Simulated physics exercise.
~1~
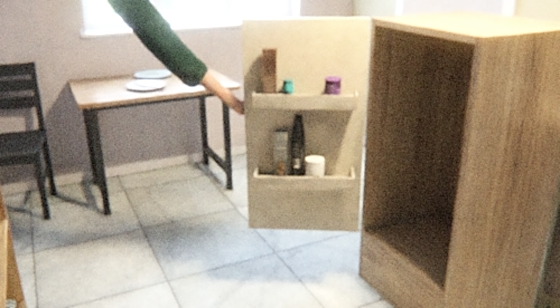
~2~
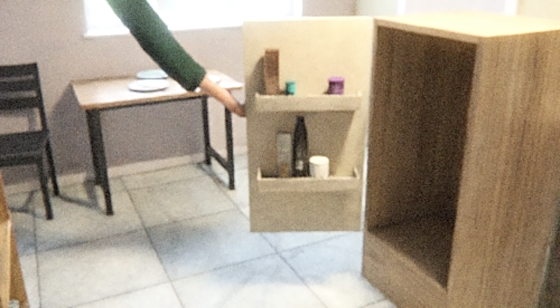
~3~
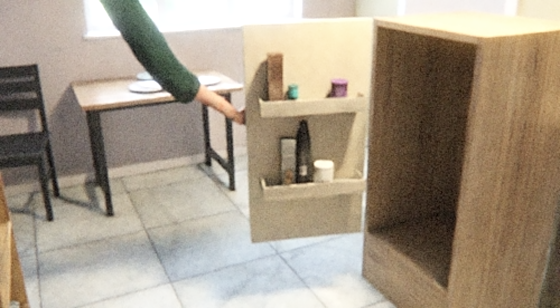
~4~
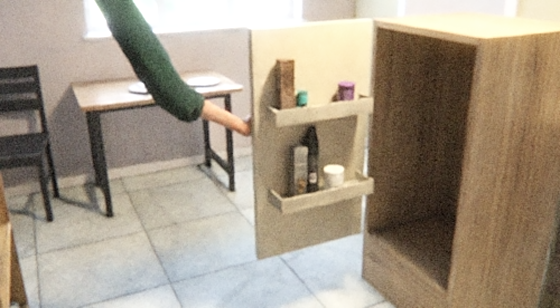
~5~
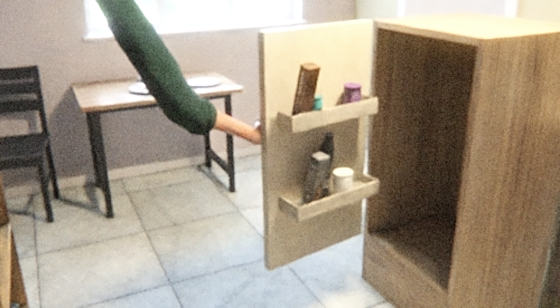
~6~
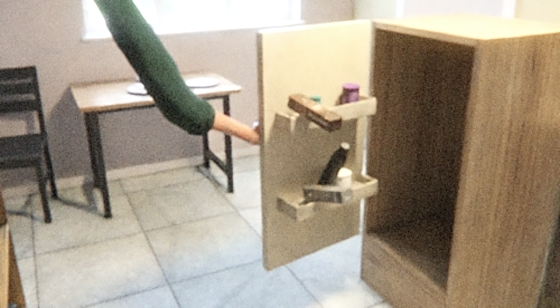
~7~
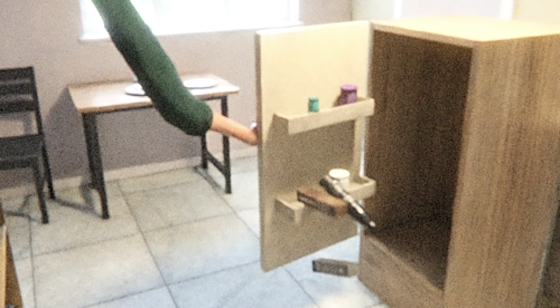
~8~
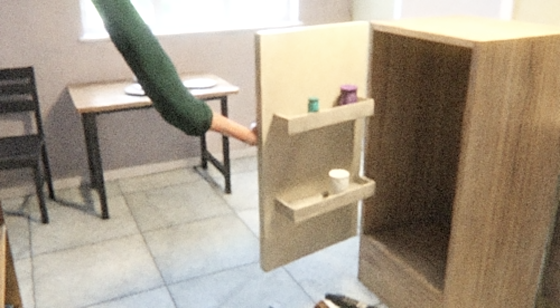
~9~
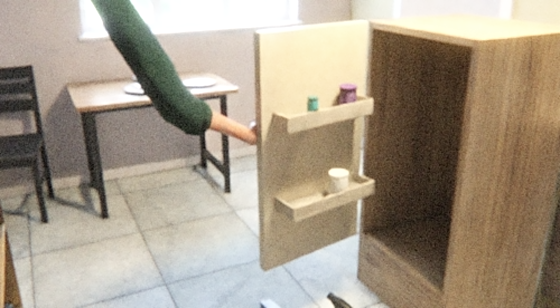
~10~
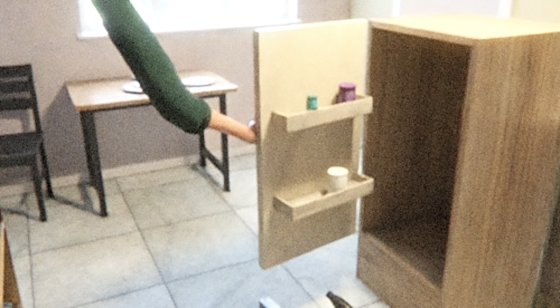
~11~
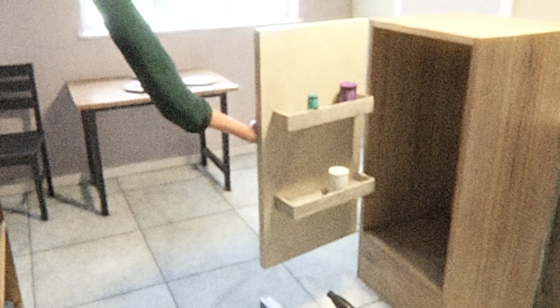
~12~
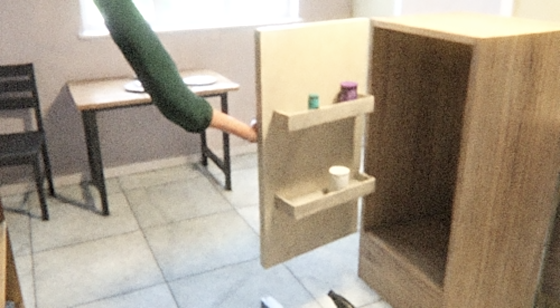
The clip shows a hand swinging a pantry door with two racks partway towards an open wooden cabinet, then stopping; a brown carton, a grey carton and a black bottle tip out and fall to the floor, while the purple tin, turquoise shaker and white jar stay upright.
